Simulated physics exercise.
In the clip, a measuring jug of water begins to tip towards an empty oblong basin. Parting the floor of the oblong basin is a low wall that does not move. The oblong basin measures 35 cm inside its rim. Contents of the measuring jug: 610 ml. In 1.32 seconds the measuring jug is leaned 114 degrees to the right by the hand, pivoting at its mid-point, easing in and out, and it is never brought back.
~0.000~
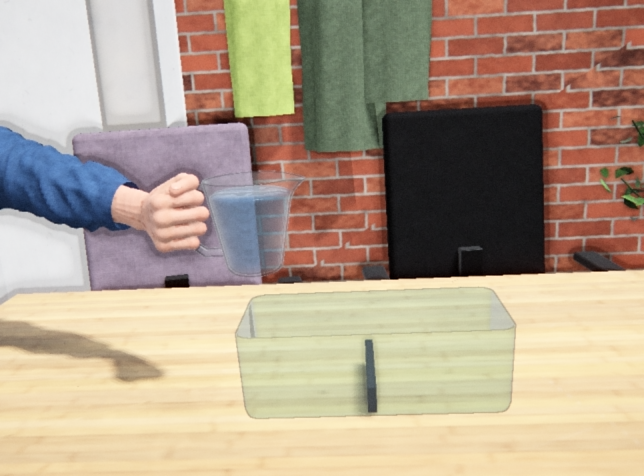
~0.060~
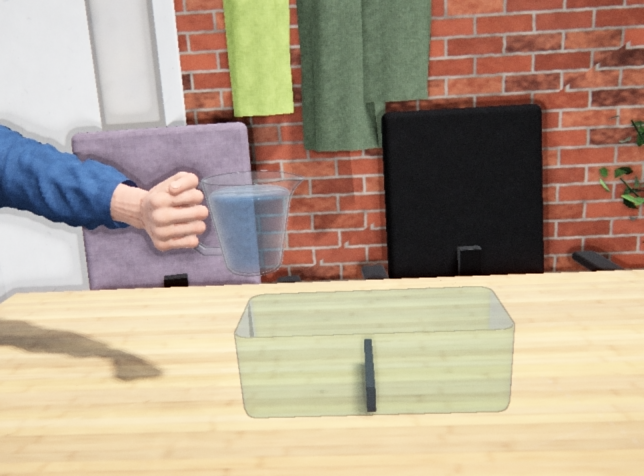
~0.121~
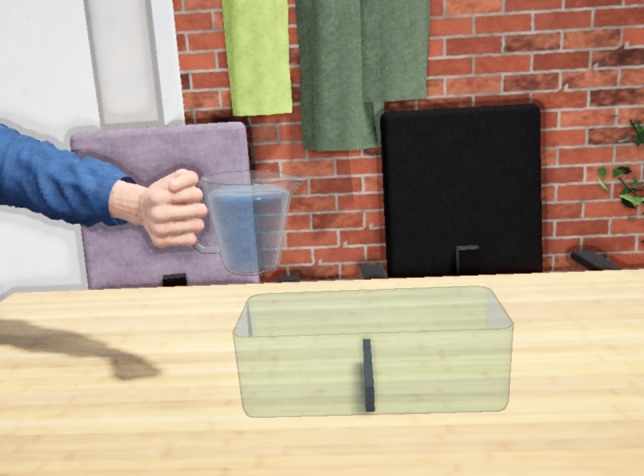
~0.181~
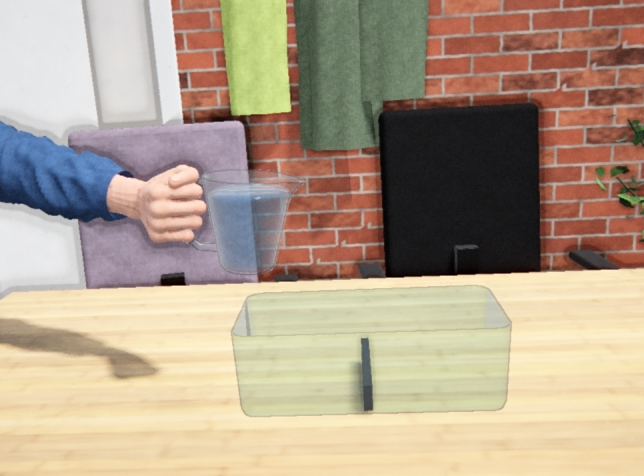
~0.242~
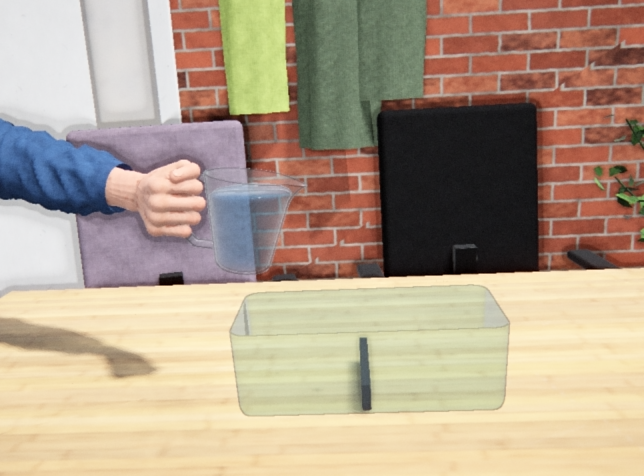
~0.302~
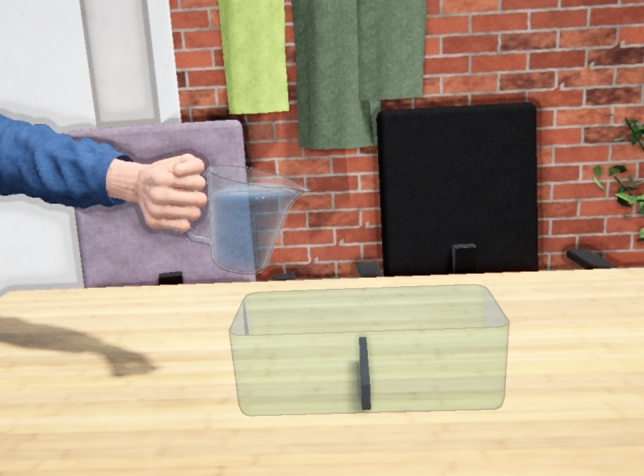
We see a hand in a blue sleeve holding a clear measuring jug of blue water above a pale green, see-through oblong basin on a wooden table, then slowly leaning the jug slightly to the right.
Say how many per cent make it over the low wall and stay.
About 39 per cent makes it over and stays.
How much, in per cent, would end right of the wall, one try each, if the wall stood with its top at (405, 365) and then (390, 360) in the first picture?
10 then 10 %.
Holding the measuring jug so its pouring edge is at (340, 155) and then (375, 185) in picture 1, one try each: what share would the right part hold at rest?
90 per cent first, 95 per cent second.
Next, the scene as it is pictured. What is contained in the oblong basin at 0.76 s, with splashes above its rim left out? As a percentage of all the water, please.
I'd put it near 14 percent.
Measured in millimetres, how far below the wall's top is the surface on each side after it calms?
22 mm left, 28 mm right.
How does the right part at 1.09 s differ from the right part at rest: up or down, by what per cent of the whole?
It rises by about 2.
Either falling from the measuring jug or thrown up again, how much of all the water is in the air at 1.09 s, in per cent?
Near 10 percent.
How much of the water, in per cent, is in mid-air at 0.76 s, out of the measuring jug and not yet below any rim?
20 %.
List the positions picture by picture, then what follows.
In the first picture, it leans 0°; its right rim is at (305, 177); the water meets the walls at (211, 194) and (291, 190); the oblong basin's rim runs from (244, 317) to (503, 307); the wall's top is at (370, 362).
In the second picture, it leans 1°; its right rim is at (305, 177); the water meets the walls at (210, 193) and (290, 190).
In the third picture, it leans 2°; its right rim is at (305, 179); the water meets the walls at (209, 192) and (290, 190).
In the fourth picture, it leans 5°; its right rim is at (306, 181); the water meets the walls at (210, 191) and (291, 190).
In the fifth picture, it leans 9°; its right rim is at (307, 184); the water meets the walls at (211, 191) and (294, 189).
In the sixth picture, it leans 14°; its right rim is at (310, 189); the water meets the walls at (213, 192) and (298, 190).
By 0.76 s the tilt is 70° and 67 per cent is still to pour, 2 is left of the wall and 12 right of it.
By 1.09 s the tilt is 106° and 9 per cent is still to pour, 45 is left of the wall and 37 right of it.
By 1.44 s the tilt is 114° and 0 per cent is still to pour, 60 is left of the wall and 39 right of it.
By 1.82 s the tilt is 114° and 0 per cent is still to pour, 60 is left of the wall and 39 right of it.
At rest 60 per cent lies left of the wall, 39 right of it and 1 outside.
